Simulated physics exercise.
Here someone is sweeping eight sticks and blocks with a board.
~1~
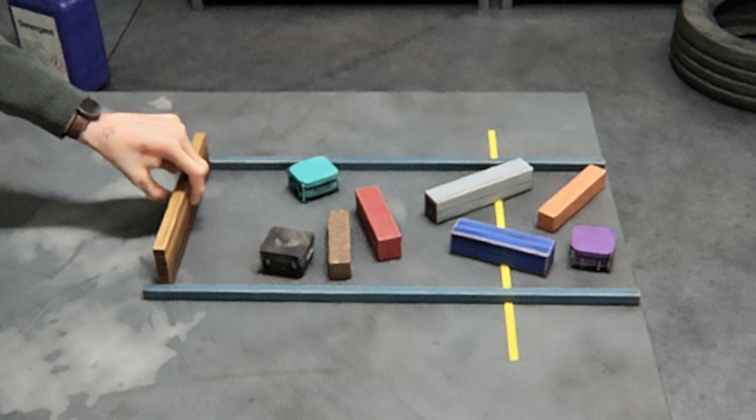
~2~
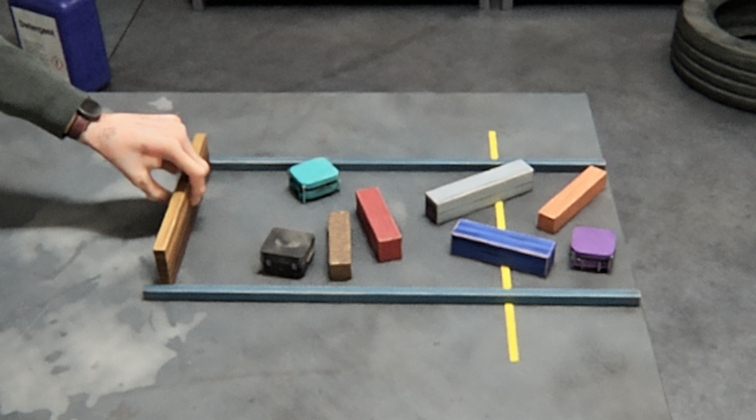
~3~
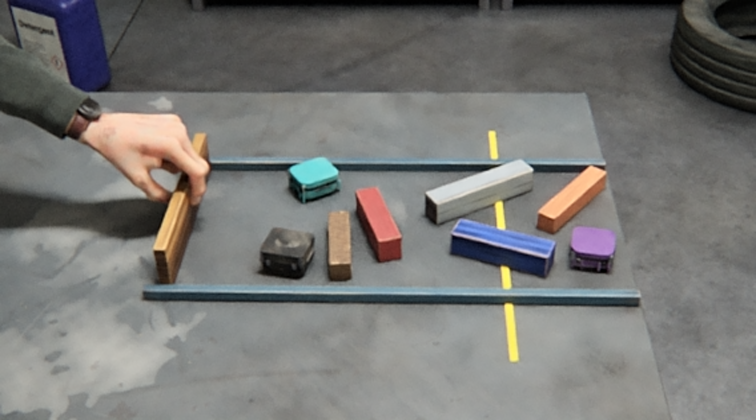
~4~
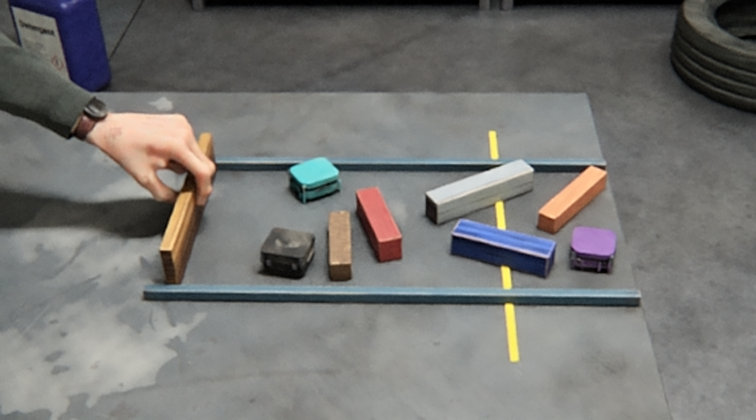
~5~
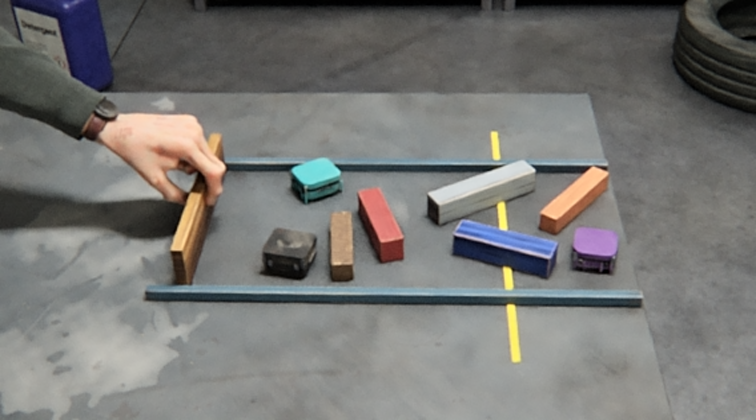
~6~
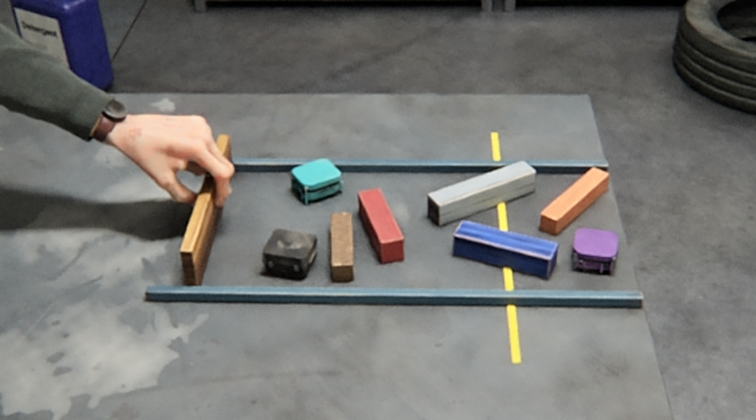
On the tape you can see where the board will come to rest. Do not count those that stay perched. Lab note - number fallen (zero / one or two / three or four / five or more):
Most likely, none whatsoever will tumble down.
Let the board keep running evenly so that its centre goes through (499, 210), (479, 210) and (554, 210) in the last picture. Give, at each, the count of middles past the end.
First 0, next 0, last 4.
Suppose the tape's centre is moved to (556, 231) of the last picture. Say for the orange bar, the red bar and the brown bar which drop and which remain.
The orange bar topples off; the red bar stays put; and the brown bar stays put.
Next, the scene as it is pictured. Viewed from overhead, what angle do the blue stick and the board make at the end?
Angle: Roughly 50 degrees.
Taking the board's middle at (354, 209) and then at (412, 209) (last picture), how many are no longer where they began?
Counts: 4 and 6.
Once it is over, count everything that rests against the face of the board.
Count: 4.
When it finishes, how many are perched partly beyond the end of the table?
It's 4.
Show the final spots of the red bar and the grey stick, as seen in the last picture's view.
The red bar ends up near (541, 223), and the grey stick near (580, 189).
Soon after, none off yet; purple case at rest near (595, 252); orange bar at rest near (575, 201); blue stick at rest near (505, 249).
Then, none off yet; purple case at rest near (595, 252); orange bar at rest near (575, 201); blue stick moving near (511, 251).
Further on, none off yet; purple case moving near (602, 247); orange bar at rest near (575, 201); blue stick moved about its own width near (579, 263).
At rest, the number that fall off is zero.
